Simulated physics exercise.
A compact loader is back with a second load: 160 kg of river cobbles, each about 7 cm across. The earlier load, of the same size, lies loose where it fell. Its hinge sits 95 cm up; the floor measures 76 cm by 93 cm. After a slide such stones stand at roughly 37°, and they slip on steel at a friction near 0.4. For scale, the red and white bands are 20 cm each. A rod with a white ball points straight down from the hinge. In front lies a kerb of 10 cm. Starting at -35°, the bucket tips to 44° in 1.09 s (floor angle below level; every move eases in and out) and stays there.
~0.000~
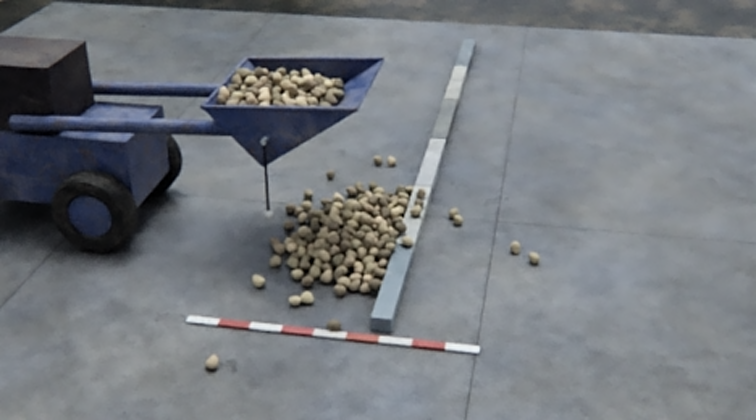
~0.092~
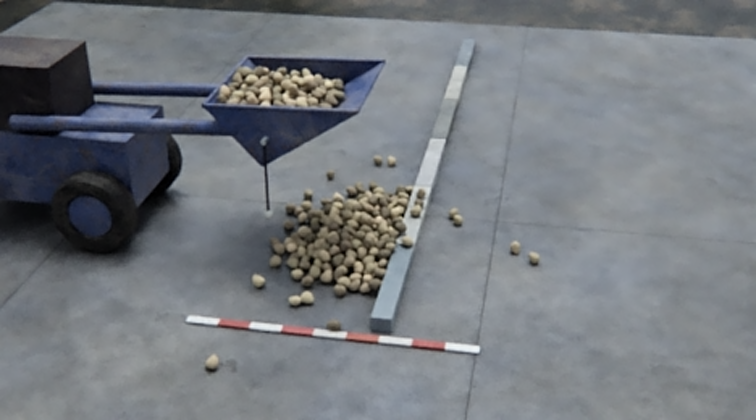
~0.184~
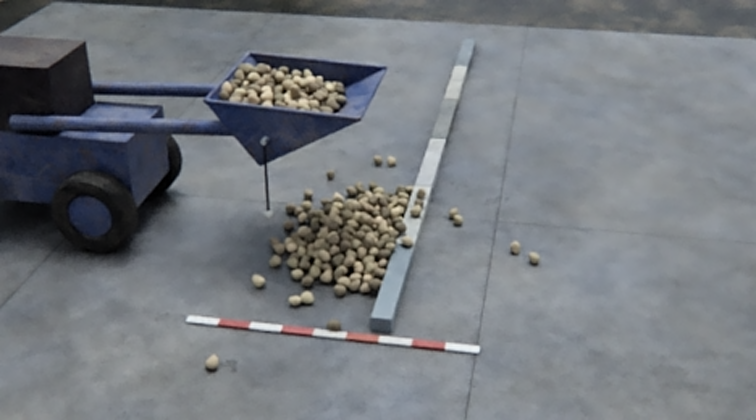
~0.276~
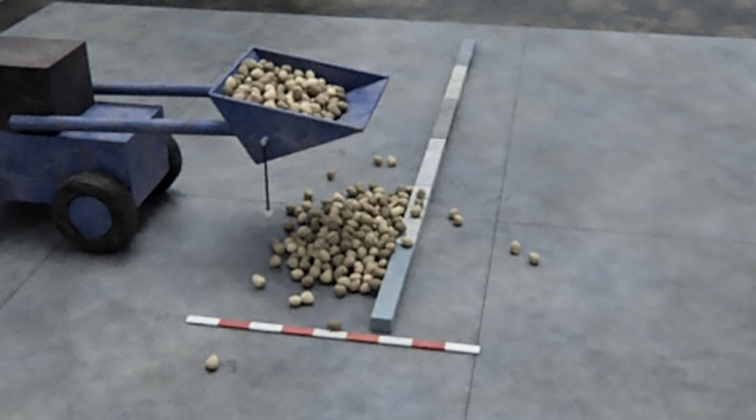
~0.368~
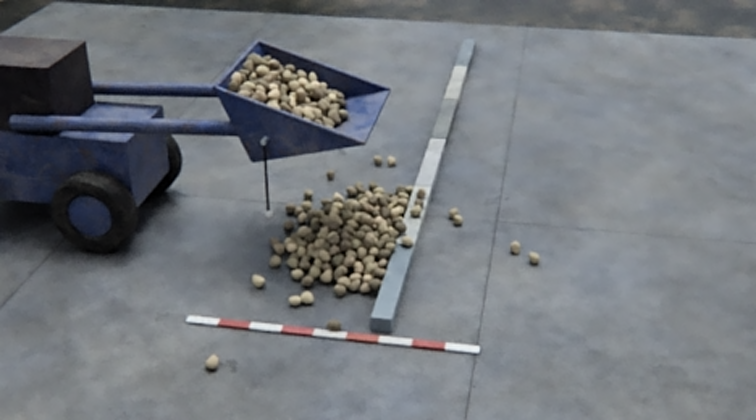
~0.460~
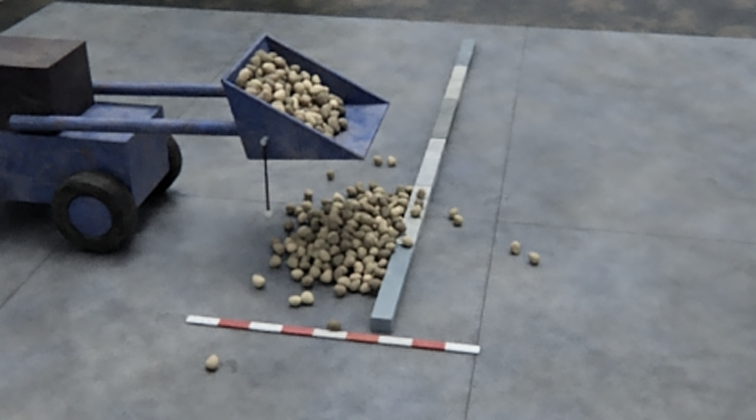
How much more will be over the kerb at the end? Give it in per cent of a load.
Roughly 25 per cent of a load more.
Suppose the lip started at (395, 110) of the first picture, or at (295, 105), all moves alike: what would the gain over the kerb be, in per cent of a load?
About 60 and 0 per cent.
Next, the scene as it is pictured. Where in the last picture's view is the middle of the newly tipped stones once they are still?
Near (383, 225).
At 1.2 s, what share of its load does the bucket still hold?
Roughly 45 per cent is still inside.
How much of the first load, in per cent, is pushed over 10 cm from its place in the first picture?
About 0 per cent.
After 0.8 s the floor is at 32°; in per cent of one load, 100 in the bucket, 99 on this side of the kerb, 1 over the kerb; the foremost stones are at (452, 223).
After 1.2 s the floor is at 44°; in per cent of one load, 47 in the bucket, 151 on this side of the kerb, 1 over the kerb; the foremost stones are at (453, 223).
After 1.5 s the floor is at 44°; in per cent of one load, 0 in the bucket, 183 on this side of the kerb, 17 over the kerb; the foremost stones are at (492, 248).
After 4.0 s the floor is at 44°; in per cent of one load, 0 in the bucket, 174 on this side of the kerb, 26 over the kerb; the foremost stones are at (533, 253). Net gain over the kerb, 25.
